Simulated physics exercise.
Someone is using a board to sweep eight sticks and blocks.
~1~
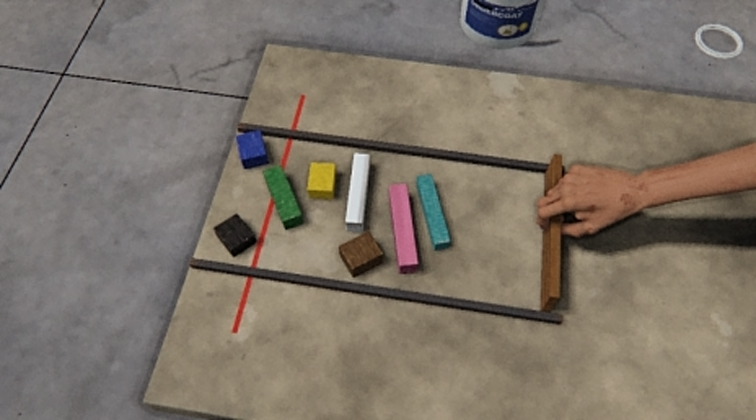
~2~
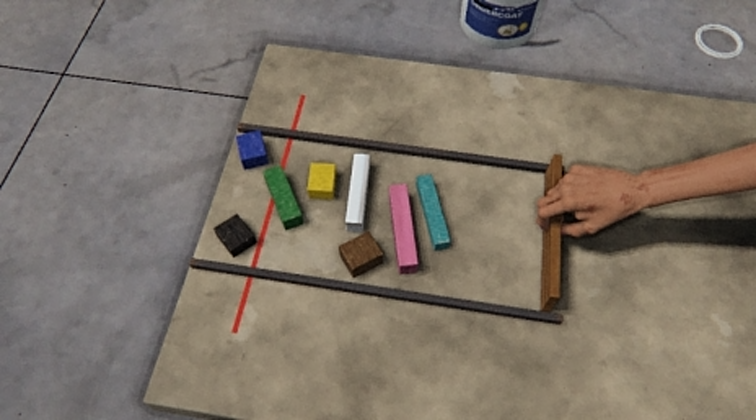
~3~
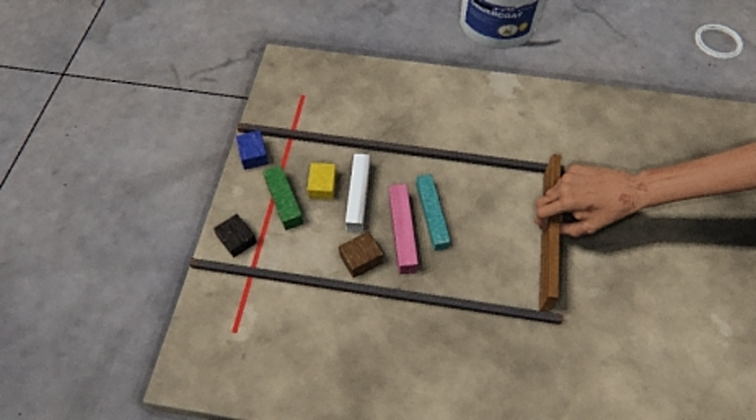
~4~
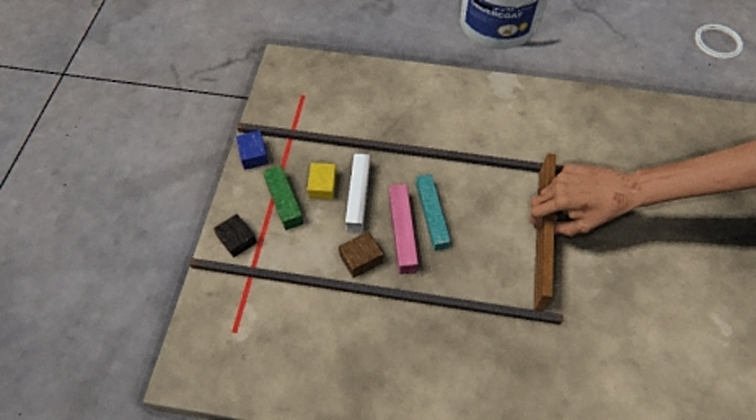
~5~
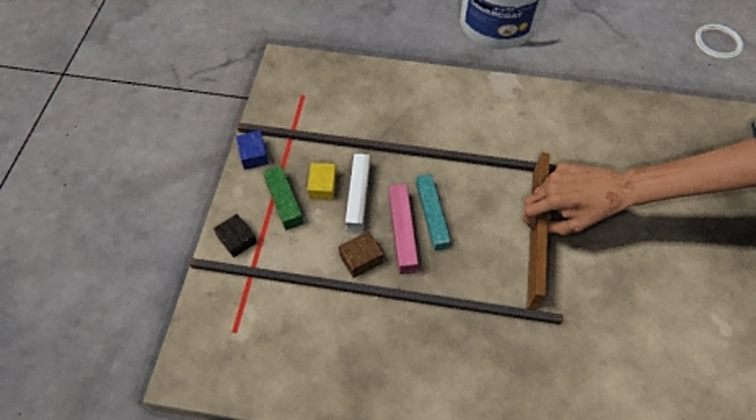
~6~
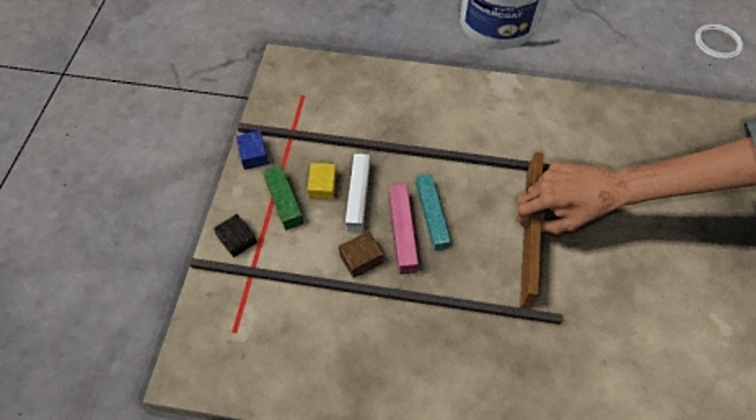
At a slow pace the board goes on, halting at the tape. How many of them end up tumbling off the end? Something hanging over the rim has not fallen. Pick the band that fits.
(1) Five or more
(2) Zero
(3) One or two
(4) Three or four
4.
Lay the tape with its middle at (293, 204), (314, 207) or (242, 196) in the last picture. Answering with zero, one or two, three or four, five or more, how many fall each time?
Trial 1 - either one or two; trial 2 - zero; trial 3 - five or more.
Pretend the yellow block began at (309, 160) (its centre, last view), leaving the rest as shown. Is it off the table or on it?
I reckon from there it drops down.
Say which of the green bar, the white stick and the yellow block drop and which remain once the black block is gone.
The green bar goes over; the white stick is kept; the yellow block tumbles off.
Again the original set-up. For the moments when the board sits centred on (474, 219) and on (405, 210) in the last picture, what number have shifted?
Note: First position 0; second position 3.
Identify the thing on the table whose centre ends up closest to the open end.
That's the brown block.
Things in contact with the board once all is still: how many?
Counting them up gives 1.
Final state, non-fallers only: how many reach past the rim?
That would be 1.
Soon after, none off yet; blue block at rest near (252, 150); black block at rest near (235, 235); green bar at rest near (283, 197).
In the end, the number that fall off is three or four; gone, yellow block, green bar, black block and blue block.
